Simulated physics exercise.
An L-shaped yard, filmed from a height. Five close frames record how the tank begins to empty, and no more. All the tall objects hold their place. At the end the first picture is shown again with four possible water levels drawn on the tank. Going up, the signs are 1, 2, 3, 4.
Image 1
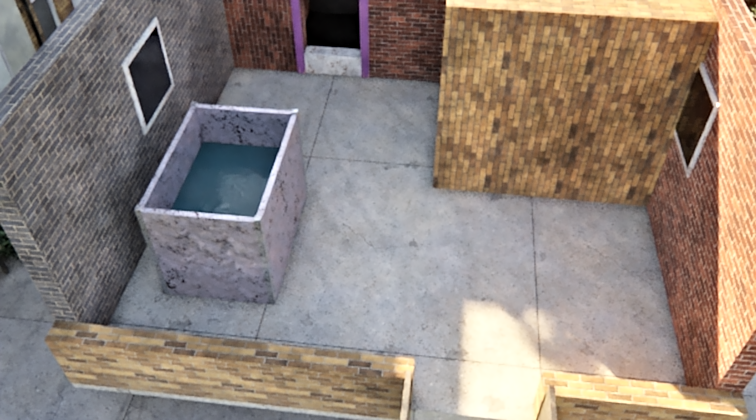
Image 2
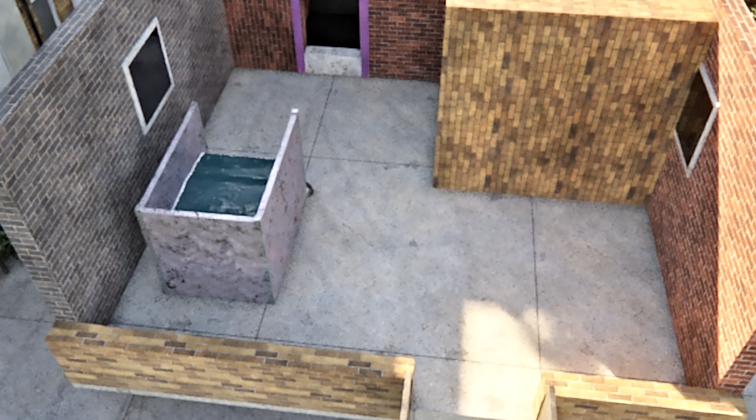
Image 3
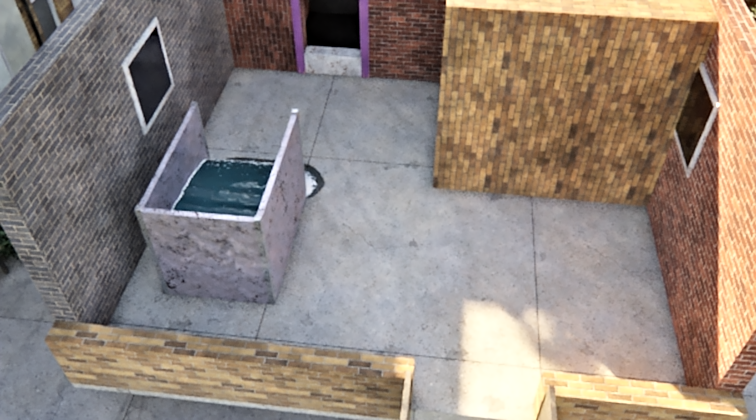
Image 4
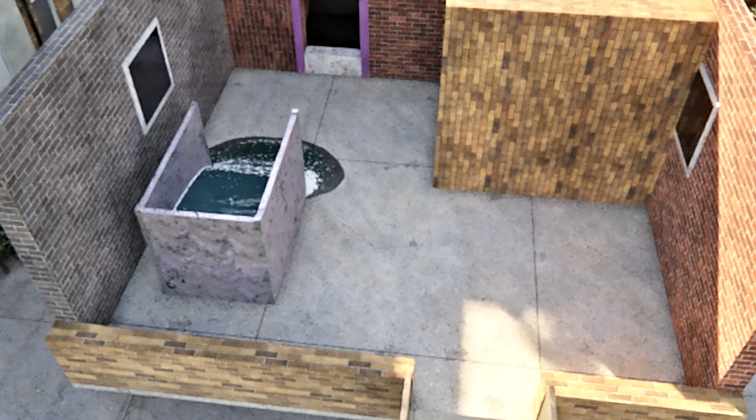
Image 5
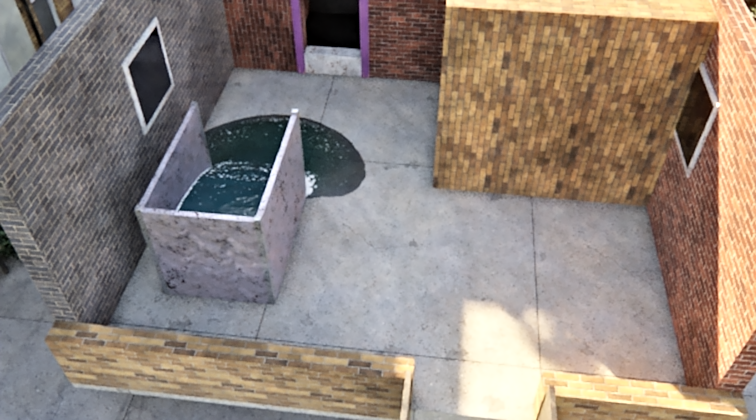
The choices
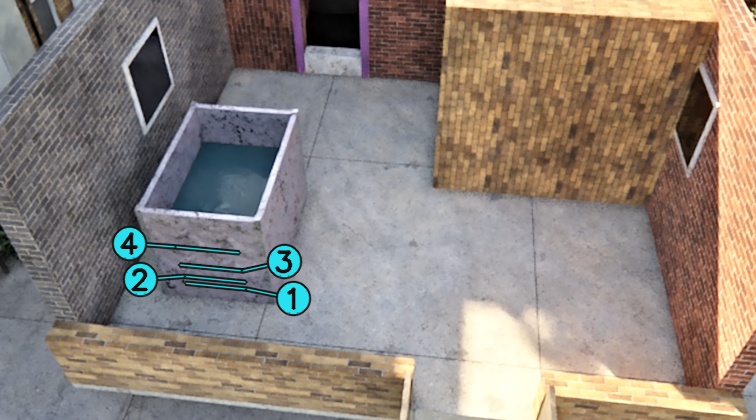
A brick-walled yard seen from above held a stone tank of still water; then the tank's back wall was gone, and water poured out behind it, spreading in a dark, rounded puddle across the paving.
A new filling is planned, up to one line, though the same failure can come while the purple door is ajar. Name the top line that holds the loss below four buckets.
Choose 4.
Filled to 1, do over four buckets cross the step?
No, that is safe.
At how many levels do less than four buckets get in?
All of the four.
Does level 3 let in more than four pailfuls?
No.
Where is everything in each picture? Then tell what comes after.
The first picture shows water in the tank at rest, its middle at (230, 191); foot of the purple doorway at (334, 75); open gate at (479, 362).
In the second picture, 1 % of the ground under water, visible out to (308, 193).
In the third picture, 4 % of the ground under water, visible out to (315, 187).
In the fourth picture, 7 % of the ground under water, visible out to (321, 162).
In the fifth picture, 13 % of the ground under water, visible out to (326, 132).
In cyan, 1 at (216, 286); 2 at (214, 279); 3 at (211, 267); 4 at (206, 249); from the bottom up 1, 2, 3, 4.
Choosing 1, nothing gets over.
Choosing 2, nothing gets over.
Choosing 3, nothing gets over.
Choosing 4, a splash gets over, under a bucket.
